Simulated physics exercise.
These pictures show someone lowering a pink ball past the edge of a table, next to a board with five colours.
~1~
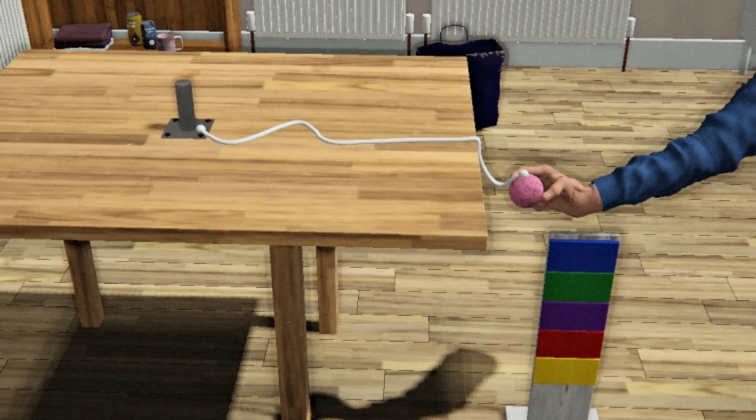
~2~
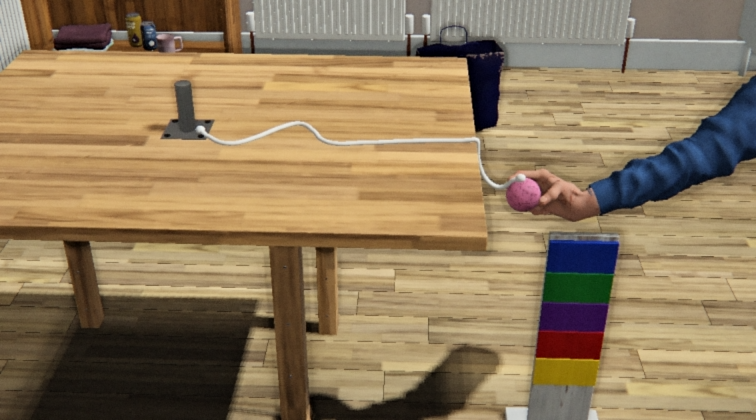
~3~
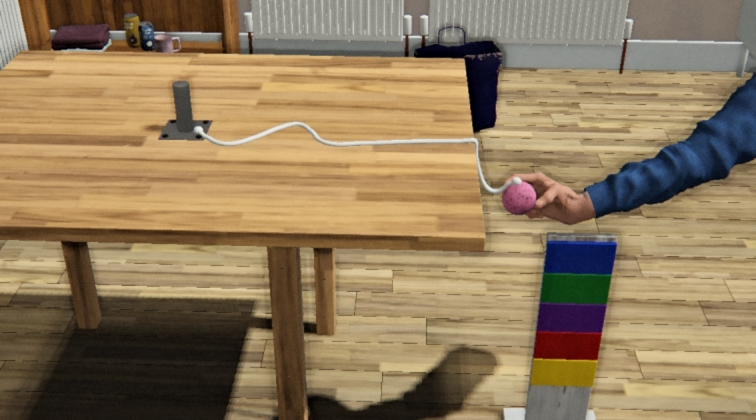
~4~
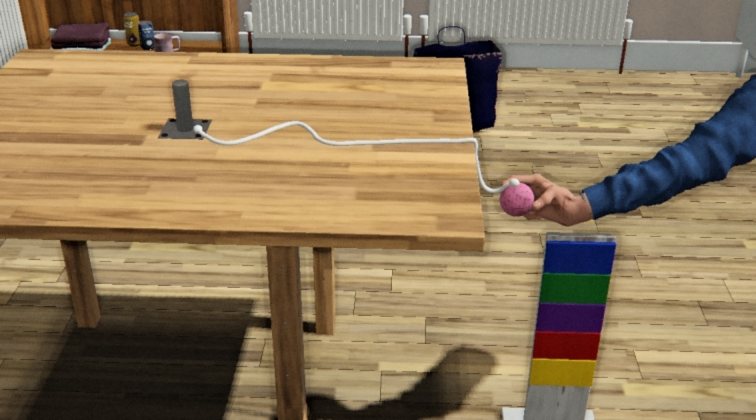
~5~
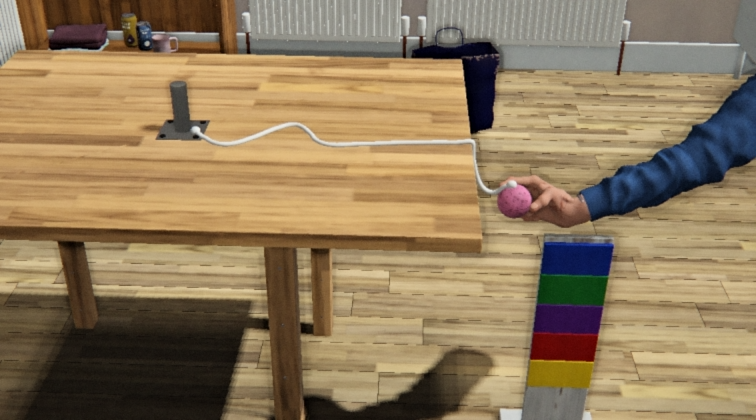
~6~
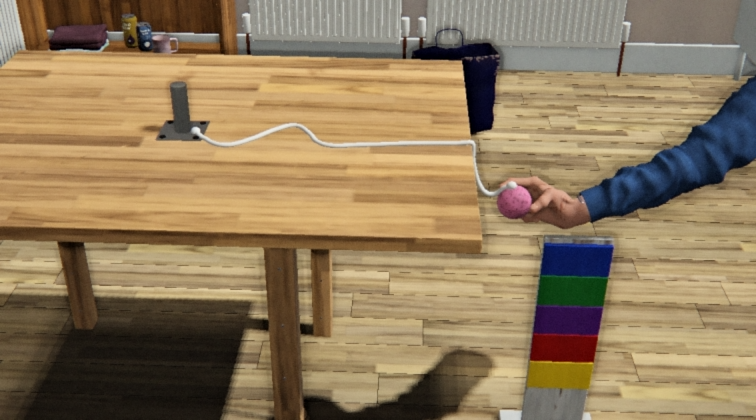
A pink ball held by a blue-sleeved hand shifts slightly left and down beside a wooden table, above a multicoloured striped panel, while a white lead stretches across the tabletop to a dark upright post, barely moving.
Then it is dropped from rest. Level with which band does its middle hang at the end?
Its centre hangs level with the green band.
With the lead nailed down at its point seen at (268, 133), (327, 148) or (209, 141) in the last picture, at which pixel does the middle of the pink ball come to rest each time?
In that order: (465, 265), (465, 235) and (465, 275).
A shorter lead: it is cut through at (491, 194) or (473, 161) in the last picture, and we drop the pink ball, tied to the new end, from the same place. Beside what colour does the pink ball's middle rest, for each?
In that order: Blue; no band.
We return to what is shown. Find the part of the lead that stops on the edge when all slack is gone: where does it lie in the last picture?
It lies at about (418, 144).
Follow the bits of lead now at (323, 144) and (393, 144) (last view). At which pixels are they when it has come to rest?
Near (375, 140) and (446, 145).
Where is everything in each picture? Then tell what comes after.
In the first frame, pink ball (526, 191); blue (583, 258); green (578, 288); purple (574, 317); red (570, 346); yellow (566, 372).
In the second frame, pink ball (523, 195); lead through (218, 142) (284, 127) (333, 144) (404, 142) (477, 149).
In the third frame, pink ball (519, 198).
In the fourth frame, pink ball (517, 199); lead through (215, 142) (281, 127) (330, 144) (401, 142) (475, 149).
In the fifth frame, pink ball (514, 201).
In the sixth frame, pink ball (514, 202); lead through (213, 143) (279, 129) (328, 146) (399, 144) (472, 151).
Early on, ball near (438, 269); level with green.
Midway, ball near (473, 281); level with green.
Finally, ball near (466, 282); level with green. Its middle rests at the green band.
